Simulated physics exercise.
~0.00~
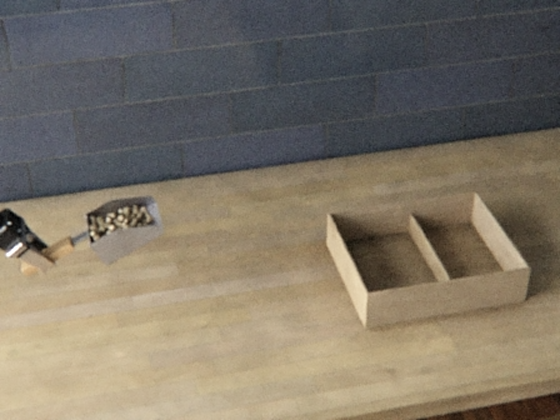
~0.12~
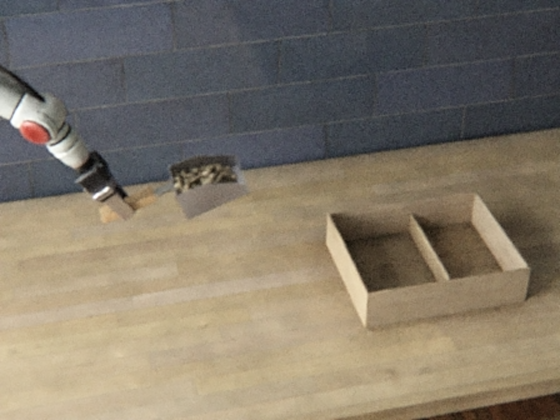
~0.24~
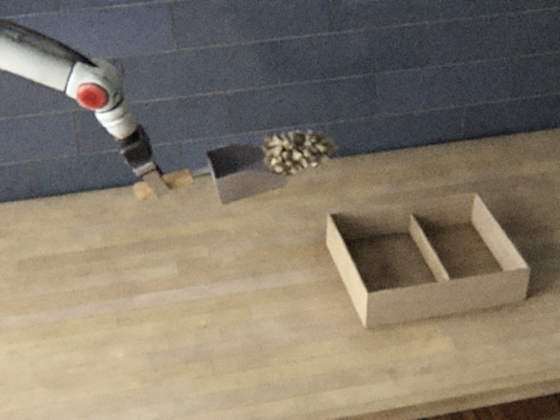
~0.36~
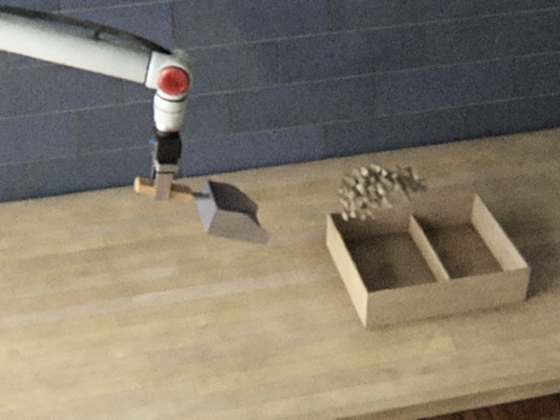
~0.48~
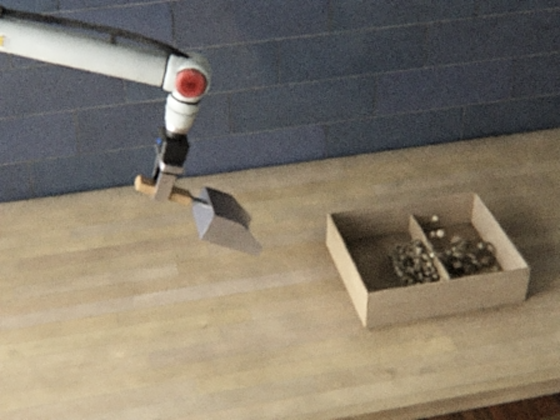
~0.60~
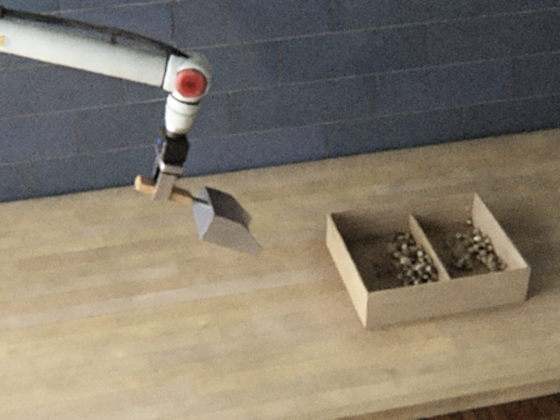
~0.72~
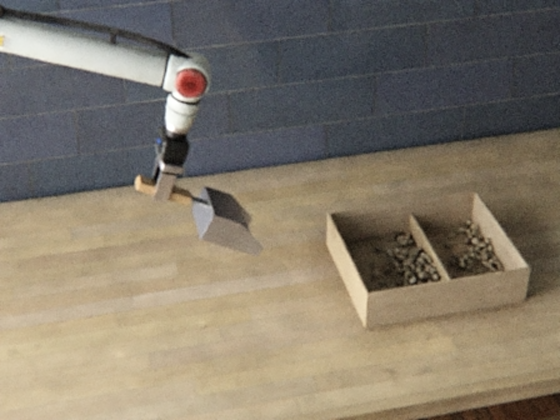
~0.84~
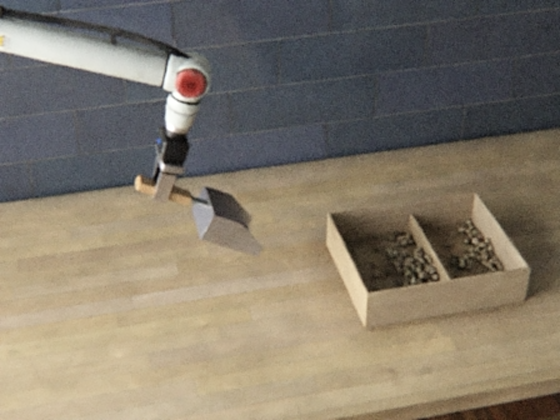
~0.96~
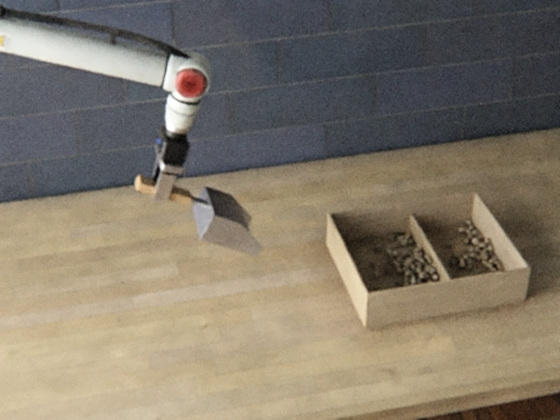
On a wooden tabletop by a blue wall, a robot arm swings a scoop rightward, flinging pebbles into both halves of a divided box.
